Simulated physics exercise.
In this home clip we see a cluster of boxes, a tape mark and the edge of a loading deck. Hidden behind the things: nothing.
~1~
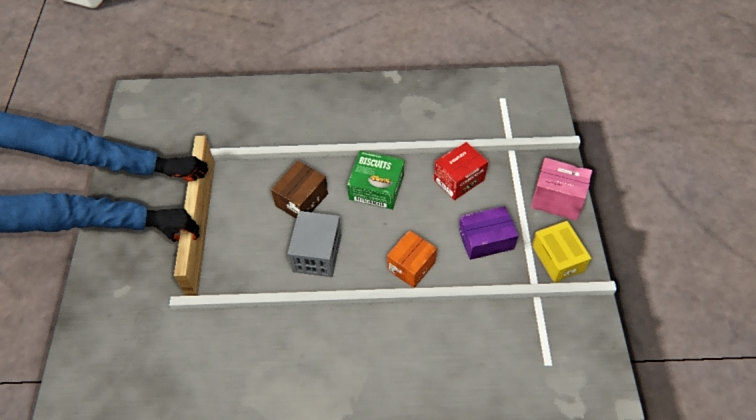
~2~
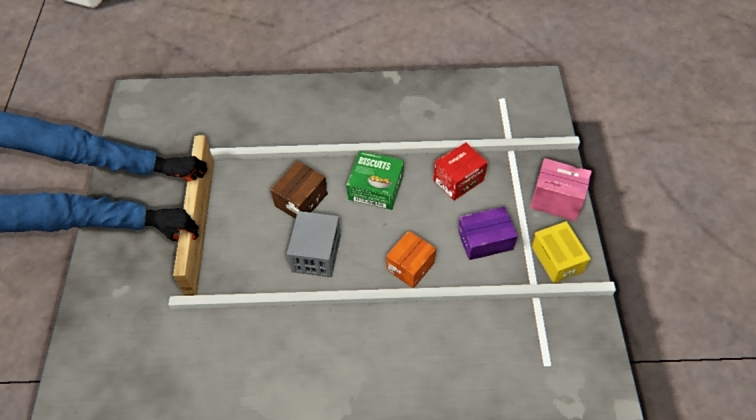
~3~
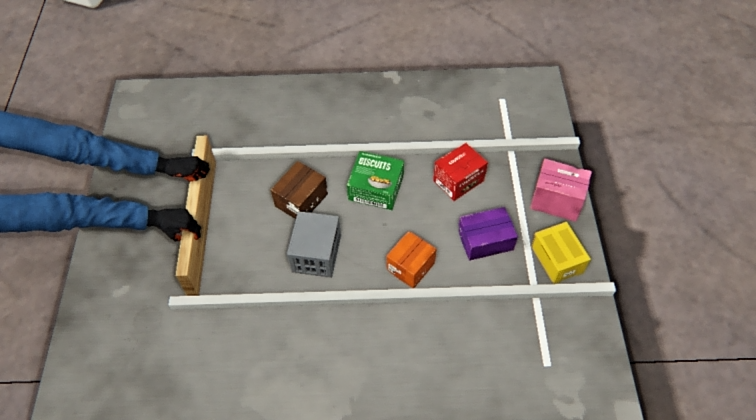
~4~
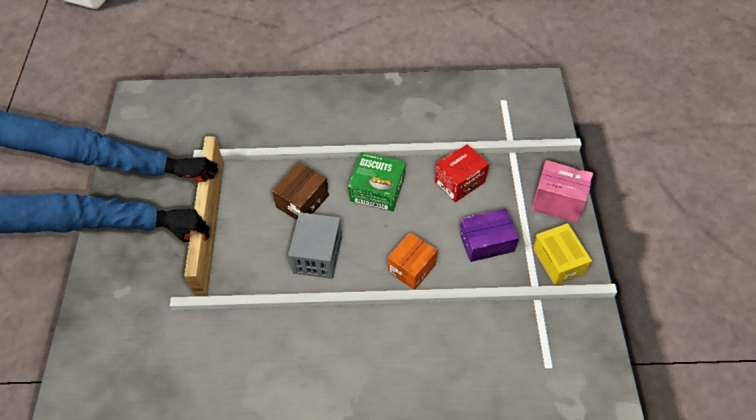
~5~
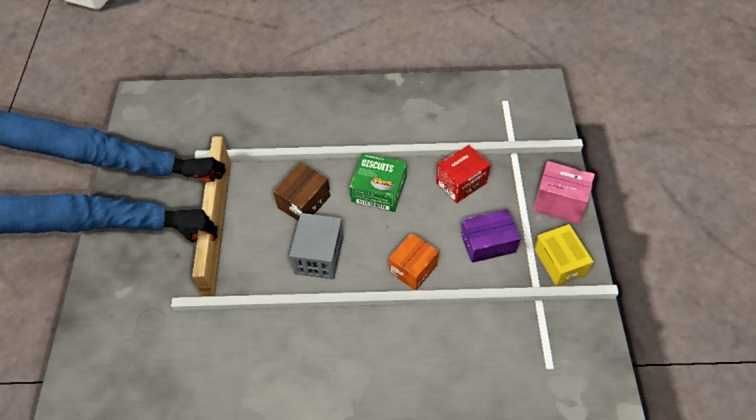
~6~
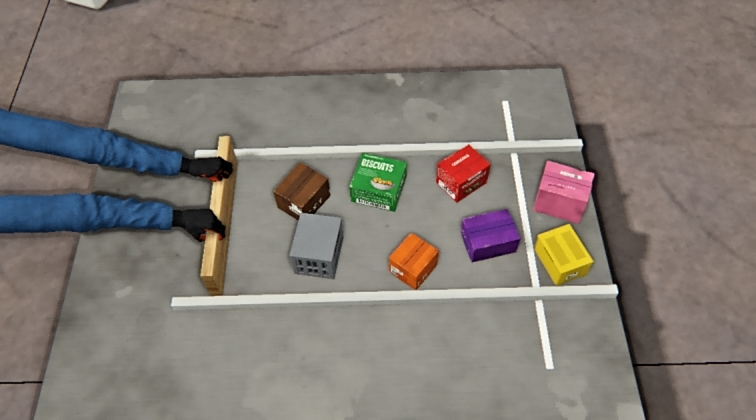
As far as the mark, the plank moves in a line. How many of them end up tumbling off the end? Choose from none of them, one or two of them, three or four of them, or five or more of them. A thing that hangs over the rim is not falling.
Three or four of them do.
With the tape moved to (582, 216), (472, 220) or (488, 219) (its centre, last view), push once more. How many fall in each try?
The counts come to 8, then 0, then 0.
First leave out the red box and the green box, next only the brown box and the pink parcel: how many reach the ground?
Count: 1 (first case); 1 (second).
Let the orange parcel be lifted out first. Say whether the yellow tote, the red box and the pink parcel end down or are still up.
Outcome: The yellow tote goes off, the red box goes off, the pink parcel goes off.
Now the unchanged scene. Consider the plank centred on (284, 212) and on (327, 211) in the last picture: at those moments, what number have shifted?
Counts: 1 / 3.
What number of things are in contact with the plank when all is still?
Counting them up gives 2.
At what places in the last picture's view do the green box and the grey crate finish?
The green box at (579, 172), the grey crate at (553, 238).
A little later, none off yet; pink parcel at rest near (563, 192); yellow tote at rest near (563, 255); purple parcel at rest near (490, 236).
Next, none off yet; pink parcel at rest near (563, 192); yellow tote at rest near (563, 255); purple parcel shifted a little near (502, 231).
Later still, none off yet; pink parcel shifted a little near (587, 196); yellow tote shifted a little near (575, 258); purple parcel shifted about its own width near (541, 217).
When it is over, the number that fall off is three or four; down, red box, yellow tote and pink parcel.
